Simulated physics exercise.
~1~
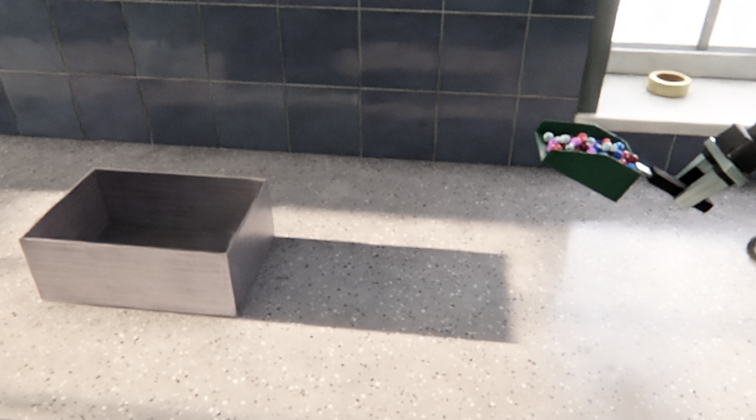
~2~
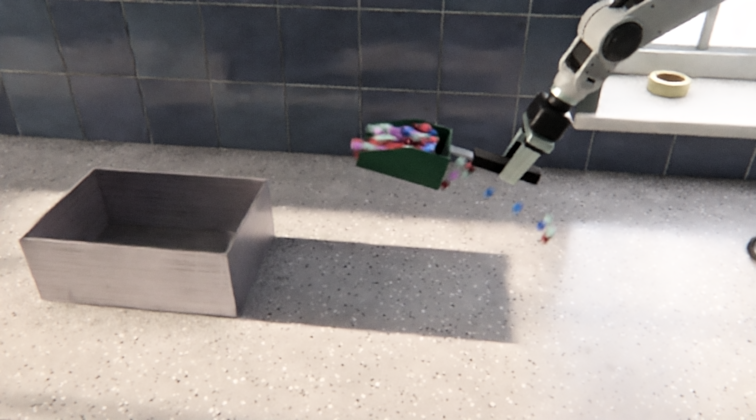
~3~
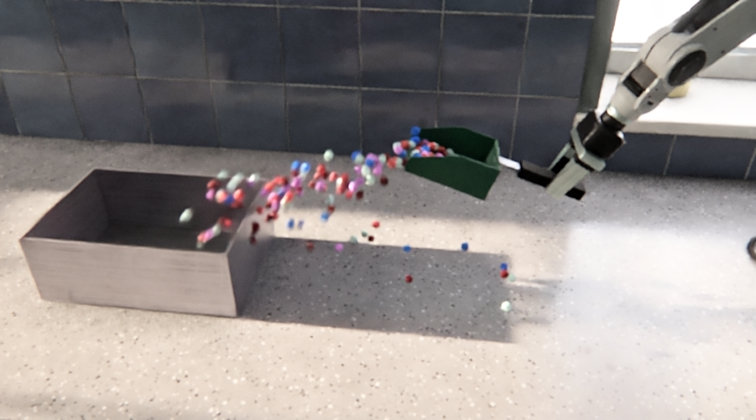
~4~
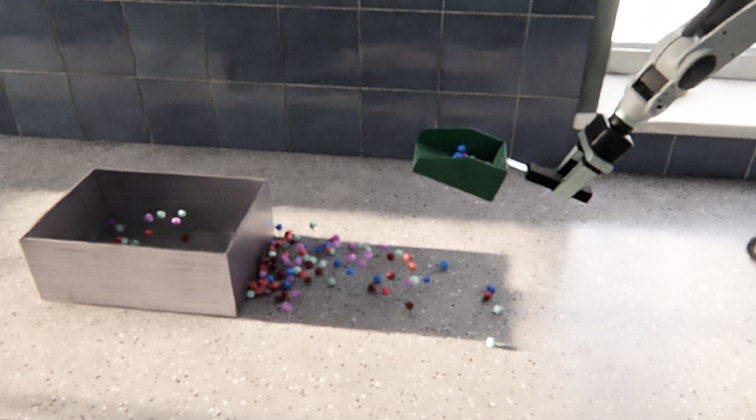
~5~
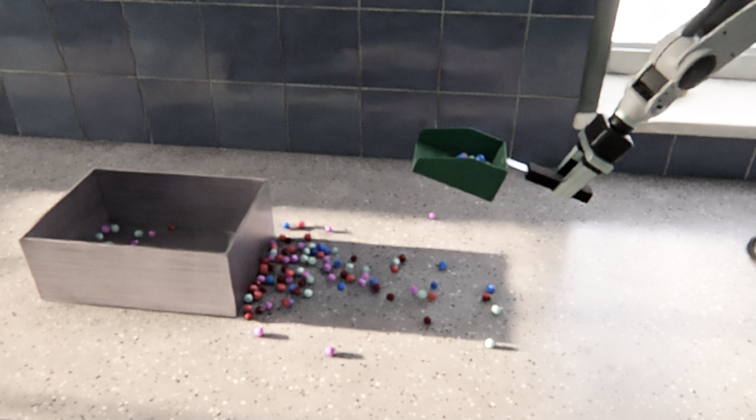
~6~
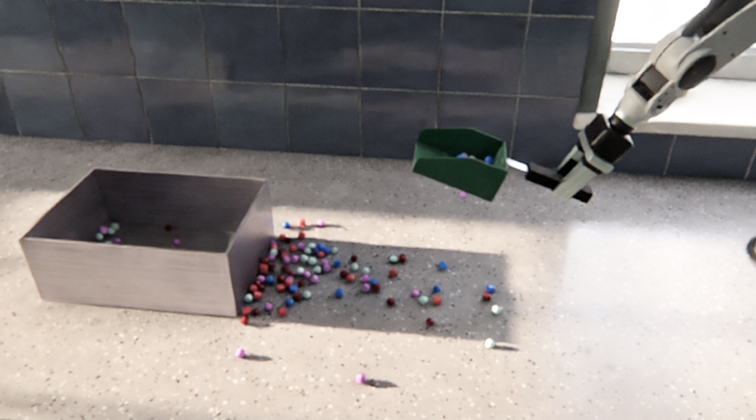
Robot arm swinging a green scoop of colourful round sweets leftward, flinging most onto the counter and some into a grey box.
